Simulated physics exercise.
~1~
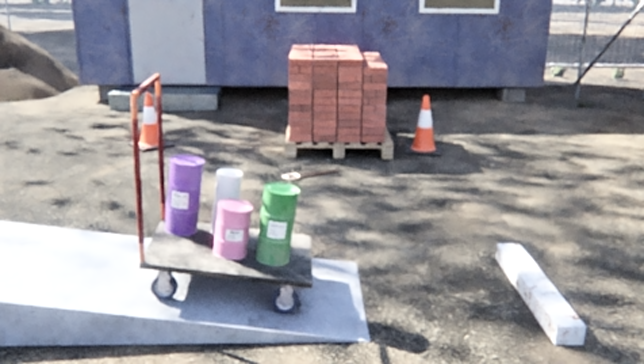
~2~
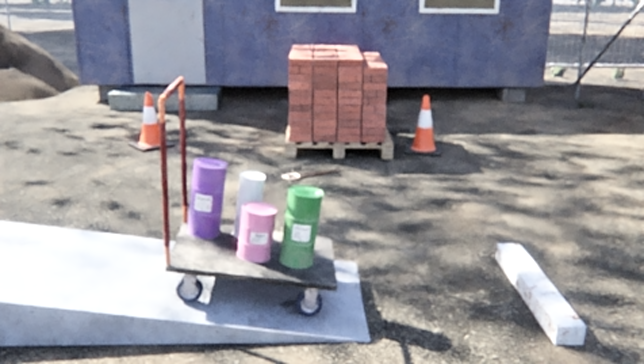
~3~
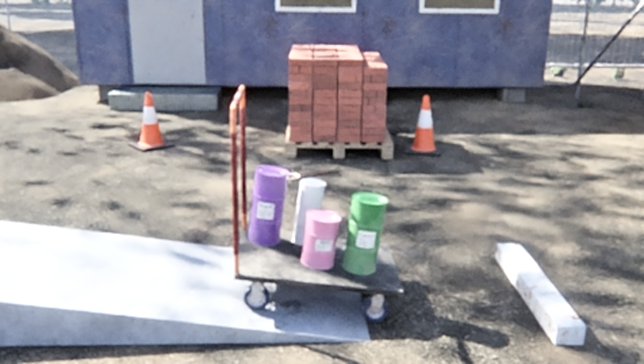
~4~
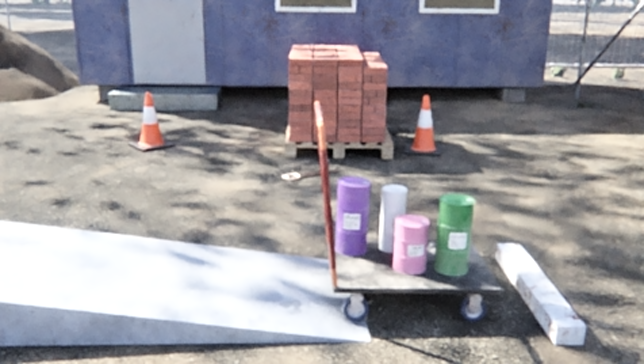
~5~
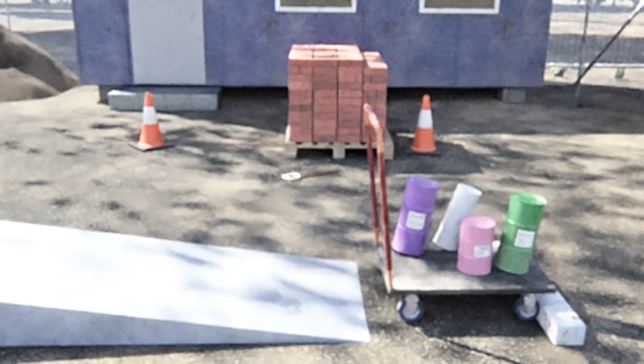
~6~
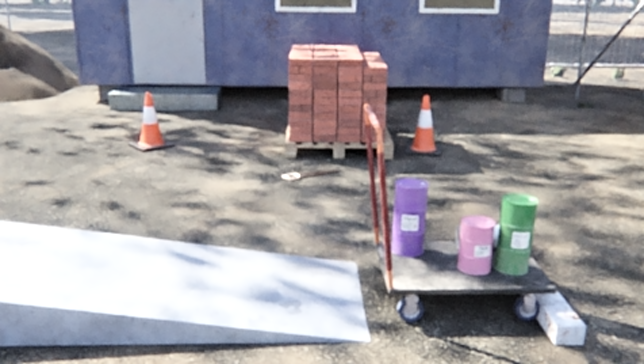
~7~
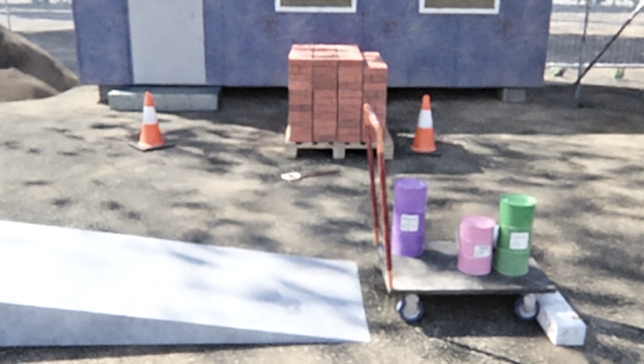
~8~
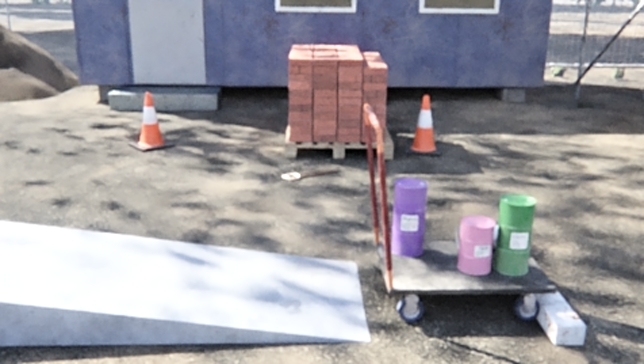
A trolley carrying four canisters rolling right down a ramp, stopping at a kerb, the white canister toppling while three stay upright.
